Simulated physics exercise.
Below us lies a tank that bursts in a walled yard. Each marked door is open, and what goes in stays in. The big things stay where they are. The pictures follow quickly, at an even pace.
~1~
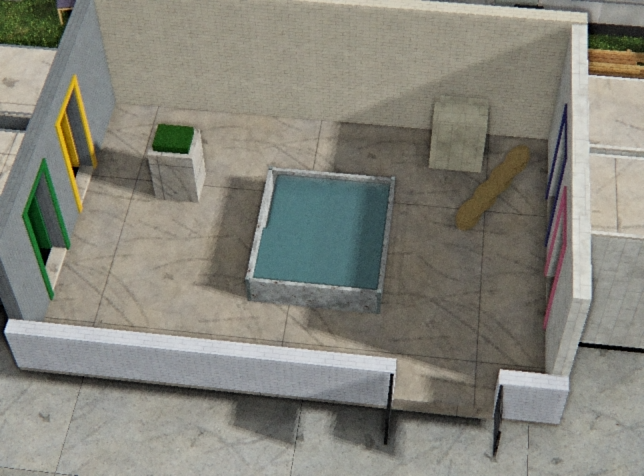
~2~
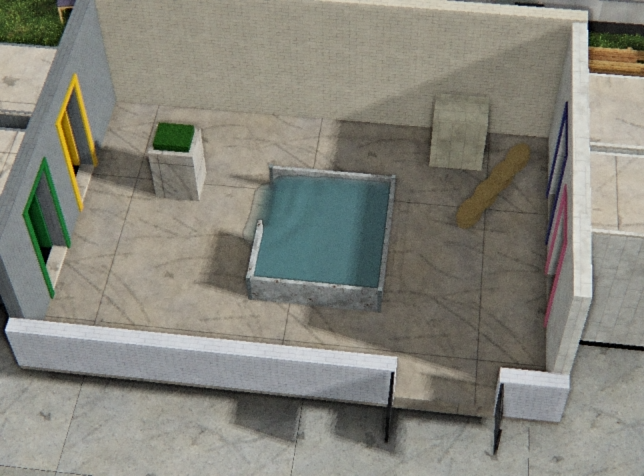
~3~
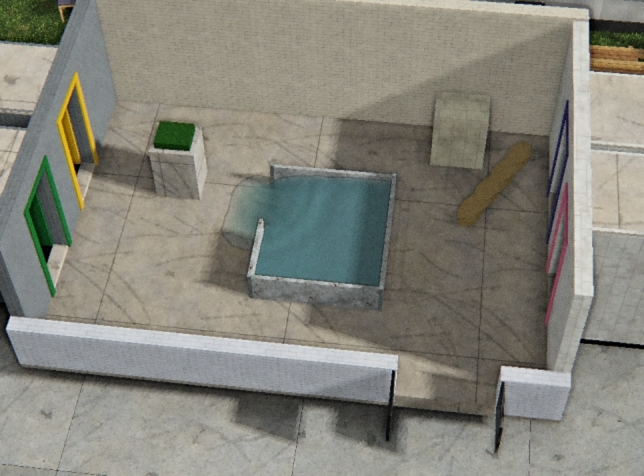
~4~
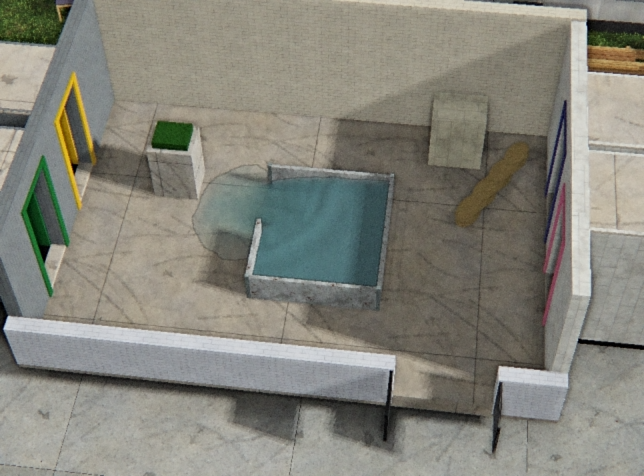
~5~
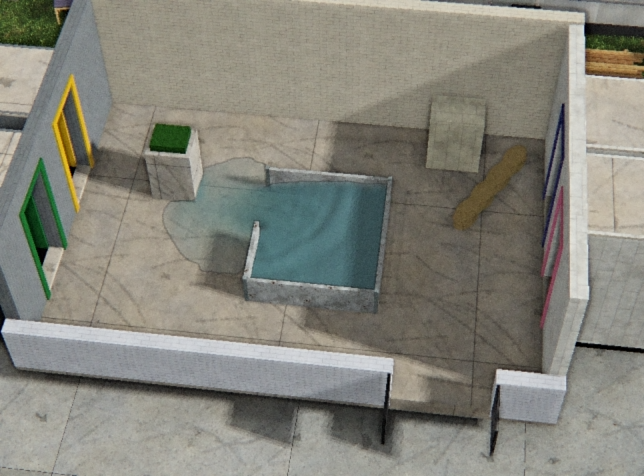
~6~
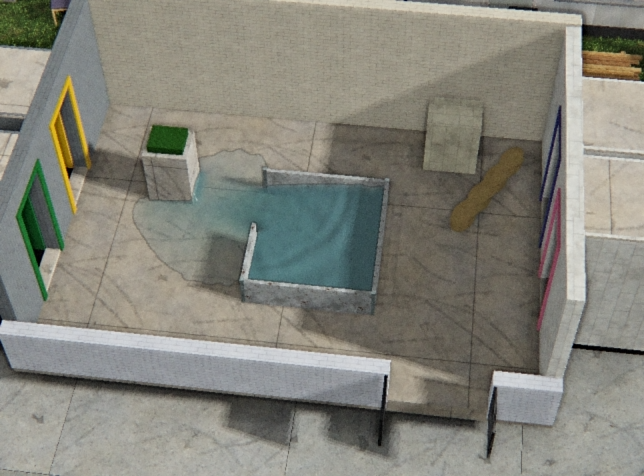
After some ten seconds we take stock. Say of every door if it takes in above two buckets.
The yellow door takes more than that; the blue door stays under that; the green door takes more than that; the pink door stays under that.
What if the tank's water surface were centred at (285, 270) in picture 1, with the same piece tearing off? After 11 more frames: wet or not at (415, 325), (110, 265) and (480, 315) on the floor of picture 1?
In turn: Clear, wet, free of water.
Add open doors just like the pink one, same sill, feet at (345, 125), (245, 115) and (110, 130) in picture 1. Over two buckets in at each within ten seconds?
One after the other: Takes less, lets more in, floods.
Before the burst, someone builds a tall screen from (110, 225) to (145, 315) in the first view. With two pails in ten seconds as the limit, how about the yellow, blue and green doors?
Then: The yellow door floods; the blue door keeps below it; the green door keeps below it.
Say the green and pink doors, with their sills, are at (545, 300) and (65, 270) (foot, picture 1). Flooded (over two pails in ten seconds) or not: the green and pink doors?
Then: The green door takes less; the pink door lets more in.
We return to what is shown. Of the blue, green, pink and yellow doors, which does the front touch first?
First comes the yellow door.
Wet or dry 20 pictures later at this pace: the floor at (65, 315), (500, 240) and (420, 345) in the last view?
One after the other: Flooded, no water, free of water.
A moment on, water covers 20 % of the floor; the yellow door under two buckets in, the blue door not reached, the green door not reached, the pink door not reached.
Next, water covers 25 % of the floor; the yellow door under two buckets in, the blue door not reached, the green door under two buckets in, the pink door not reached.
Then, water covers 40 % of the floor; the yellow door over two buckets in, the blue door not reached, the green door over two buckets in, the pink door not reached.
Later, water covers 65 % of the floor; the yellow door over two buckets in, the blue door not reached, the green door far over two buckets in, the pink door not reached.
In the end, water covers 90 % of the floor; the yellow door far over two buckets in, the blue door not reached, the green door far over two buckets in, the pink door wet at the sill, nothing in.
